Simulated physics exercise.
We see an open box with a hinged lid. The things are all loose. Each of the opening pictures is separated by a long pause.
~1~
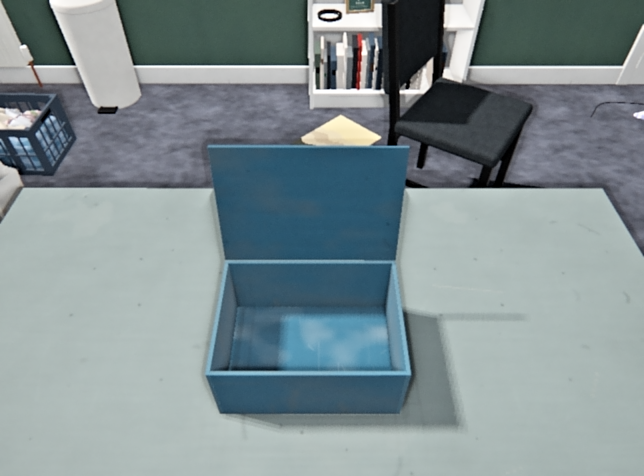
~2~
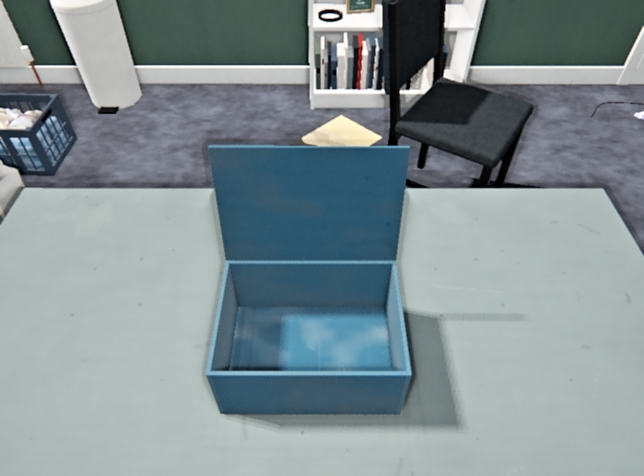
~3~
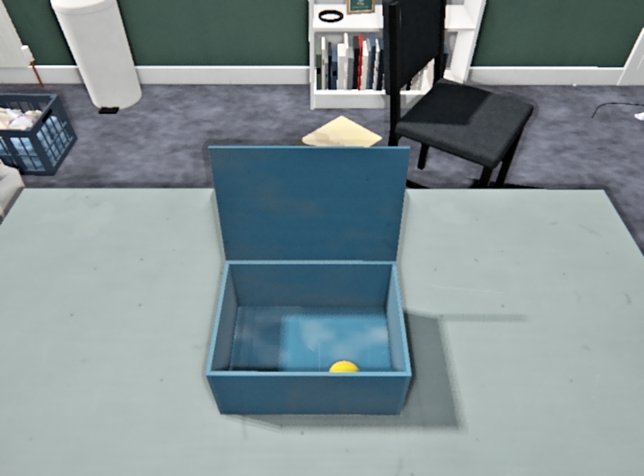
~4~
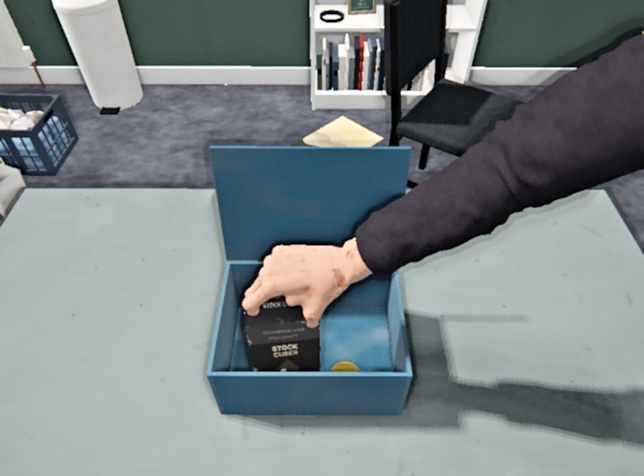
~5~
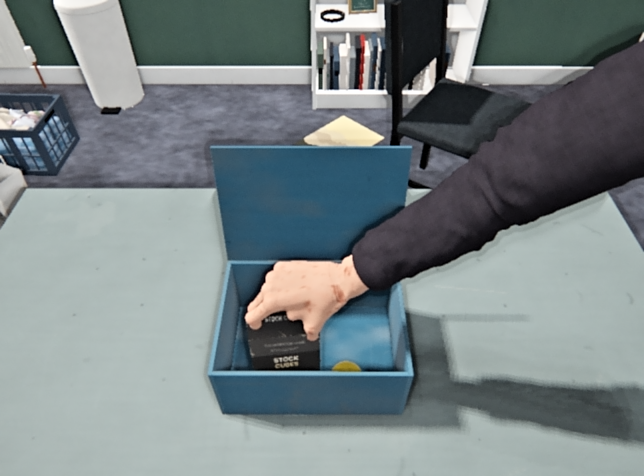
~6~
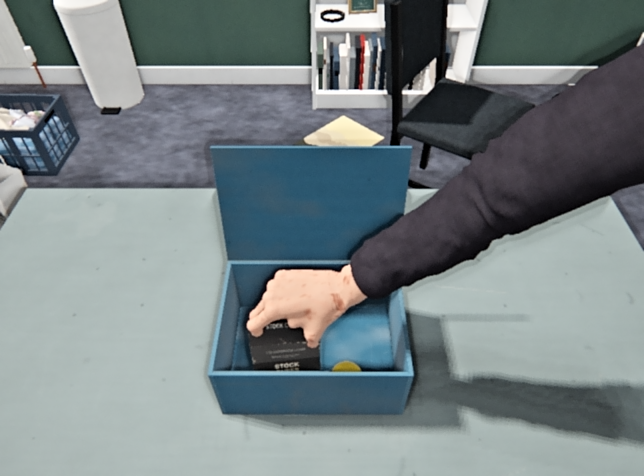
A small yellow ball appeared in the open blue box on the table, then a hand reached in from the right and lowered a black packet beside it, still holding on.
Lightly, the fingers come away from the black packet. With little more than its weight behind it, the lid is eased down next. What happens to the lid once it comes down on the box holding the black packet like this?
It stays raised.
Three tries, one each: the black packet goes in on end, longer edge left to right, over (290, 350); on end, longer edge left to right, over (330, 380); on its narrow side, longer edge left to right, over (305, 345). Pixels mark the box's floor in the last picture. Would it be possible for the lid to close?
Trial 1: Lid propped open. Trial 2: Lid fully lowered. Trial 3: Lid fully lowered.
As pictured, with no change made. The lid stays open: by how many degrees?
Lid angle from rim - close to 14°.
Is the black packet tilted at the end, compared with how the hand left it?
Simply put, it remains unturned.
Then, 1.40 s later than the last frame, lid 72° above the rim.
Then, 1.80 s later than the last frame, lid 41° above the rim.
When it is over, lid 14° above the rim; both as before. End places, in pixels of the last picture, black packet near (287, 358).
